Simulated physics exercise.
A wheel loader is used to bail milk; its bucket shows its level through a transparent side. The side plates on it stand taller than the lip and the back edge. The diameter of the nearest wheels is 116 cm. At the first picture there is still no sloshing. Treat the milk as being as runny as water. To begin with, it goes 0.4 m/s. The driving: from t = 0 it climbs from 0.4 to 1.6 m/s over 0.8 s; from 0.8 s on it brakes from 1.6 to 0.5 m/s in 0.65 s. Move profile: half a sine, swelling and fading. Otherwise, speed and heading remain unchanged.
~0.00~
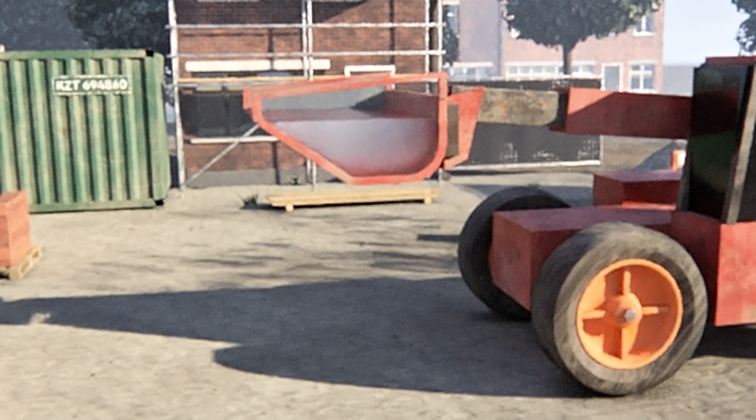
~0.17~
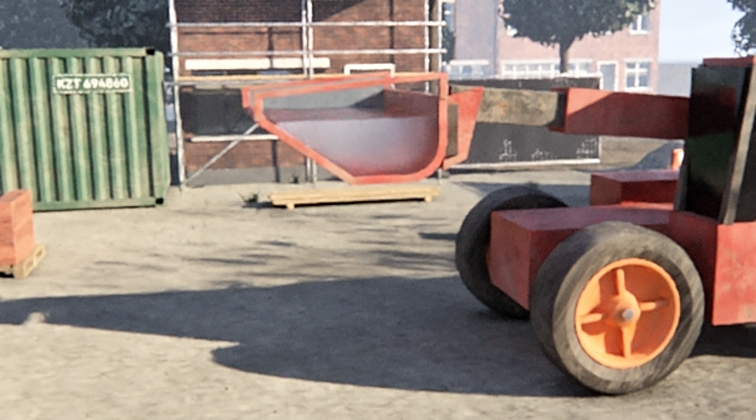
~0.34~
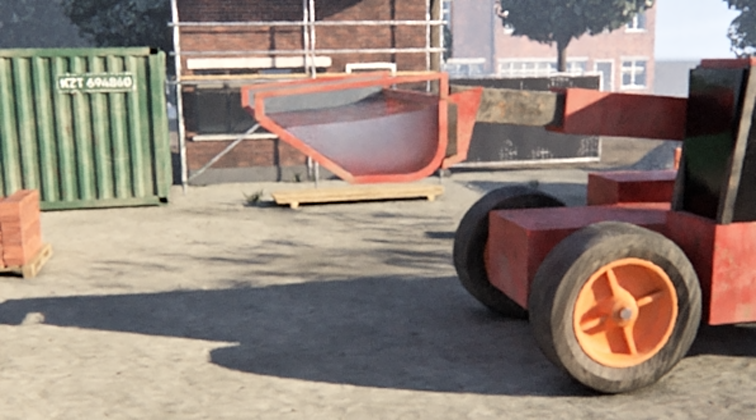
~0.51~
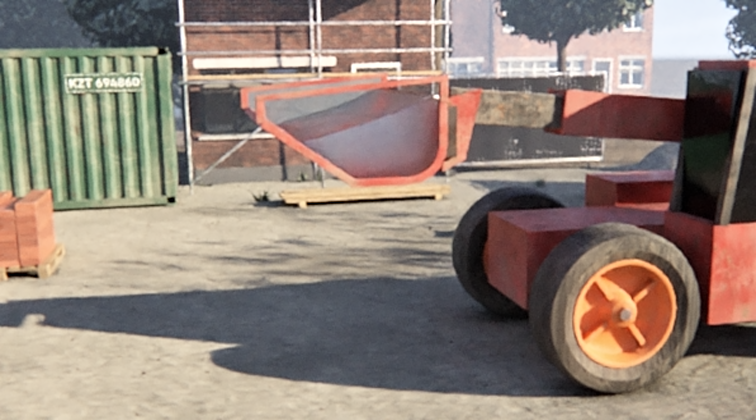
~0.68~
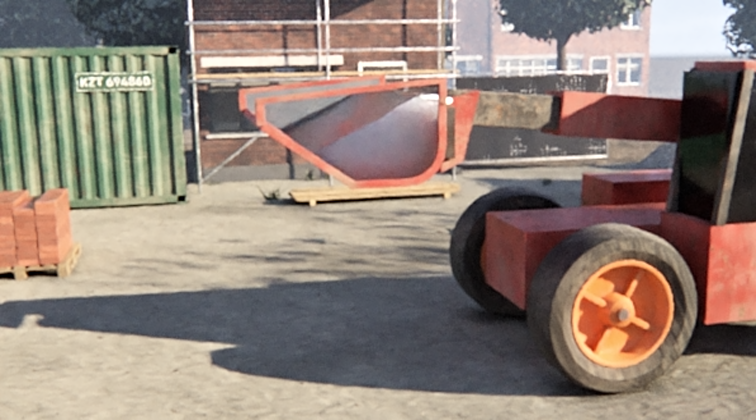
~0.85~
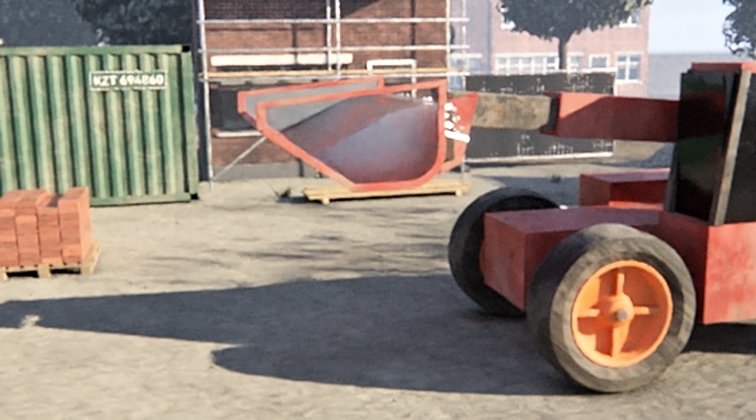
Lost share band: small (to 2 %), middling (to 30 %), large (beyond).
Large.
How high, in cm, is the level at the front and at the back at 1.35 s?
Front 30 cm, back 16 cm.
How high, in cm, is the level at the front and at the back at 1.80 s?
Height at the front is 24 cm; height at the back is 20 cm.
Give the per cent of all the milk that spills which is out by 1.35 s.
About 40 percent, give or take.
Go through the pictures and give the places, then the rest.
The first frame shows level at the front (353, 121); level at the back (427, 119); the lip is at (261, 118); the front is on the left.
The second frame shows level at the front (354, 121); level at the back (428, 118).
The third frame shows level at the front (355, 122); level at the back (428, 109).
The fourth frame shows level at the front (356, 128); level at the back (428, 99).
The fifth frame shows level at the front (355, 132); level at the back (427, 97); milk has begun to come out.
The sixth frame shows level at the front (355, 134); level at the back (427, 107); the lip is at (265, 127); milk has begun to come out.
After 1.35 s the surface stands 29 cm on the front, 16 cm on the back; the loss stands at 17 per cent, over the front.
After 1.80 s the surface stands 25 cm on the front, 21 cm on the back; the loss stands at 32 per cent, over the front.
After 2.25 s the surface stands 22 cm on the front, 39 cm on the back; the loss stands at 32 per cent, over the front.
After 4.34 s the loss stands at 38 per cent, over the front, 185 of 483 litres.
